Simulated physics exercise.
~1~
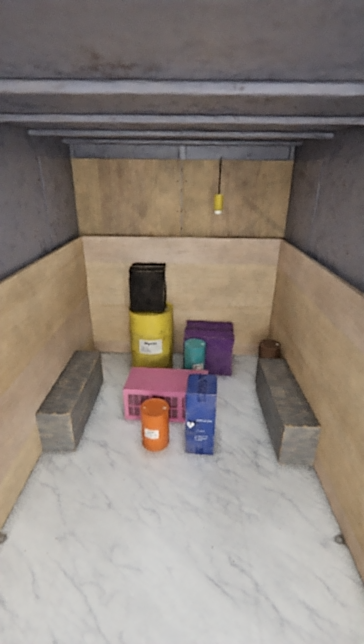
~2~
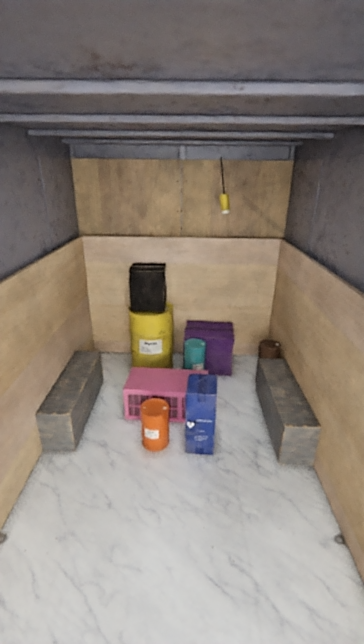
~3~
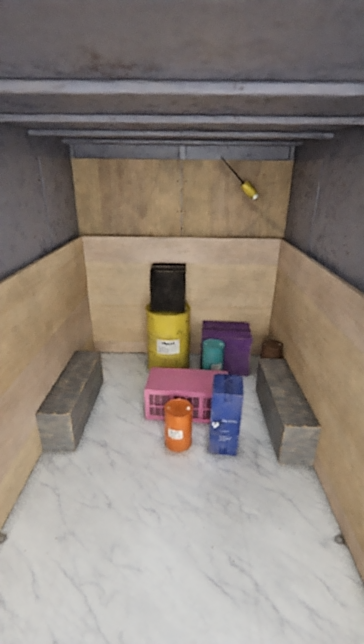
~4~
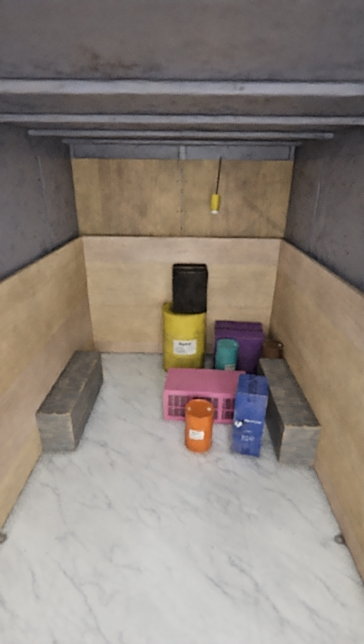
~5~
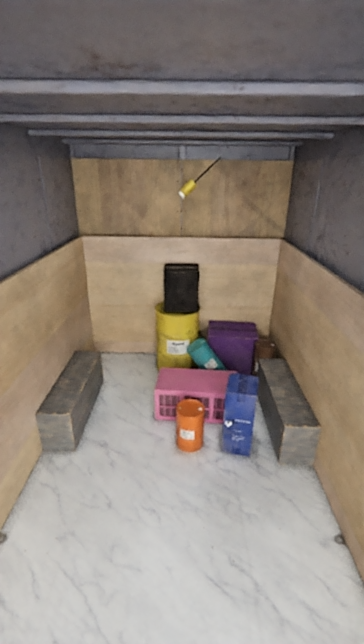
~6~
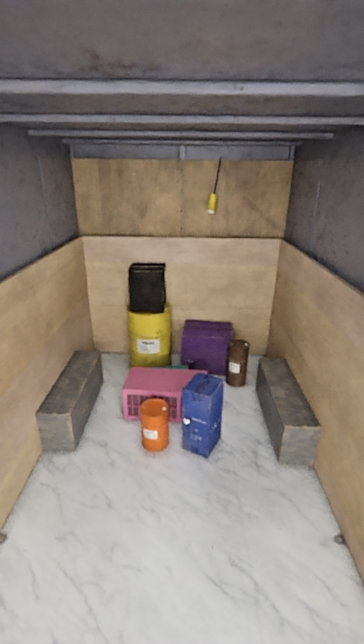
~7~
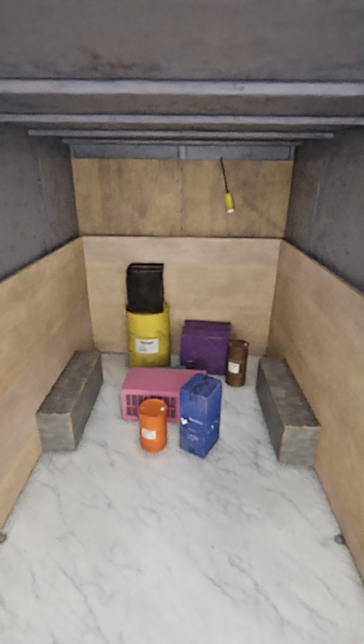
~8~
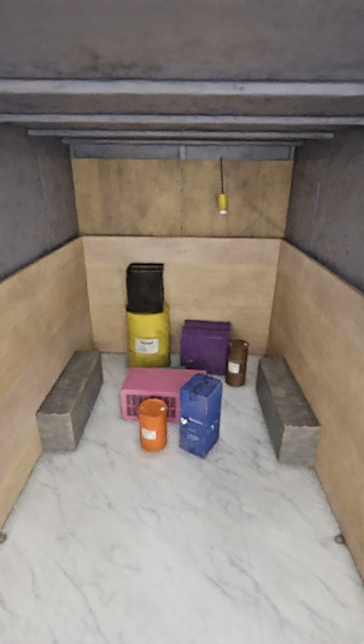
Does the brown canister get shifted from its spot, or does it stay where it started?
The brown canister gets shifted. It ends up standing beside the purple box, away from its starting spot near the right-hand wall.
A group of colourful boxes, canisters and a drum slid right across the bay floor, then back left as the lamp swung. The turquoise canister tipped over behind the pink chest, while the brown one ended upright beside the purple box.
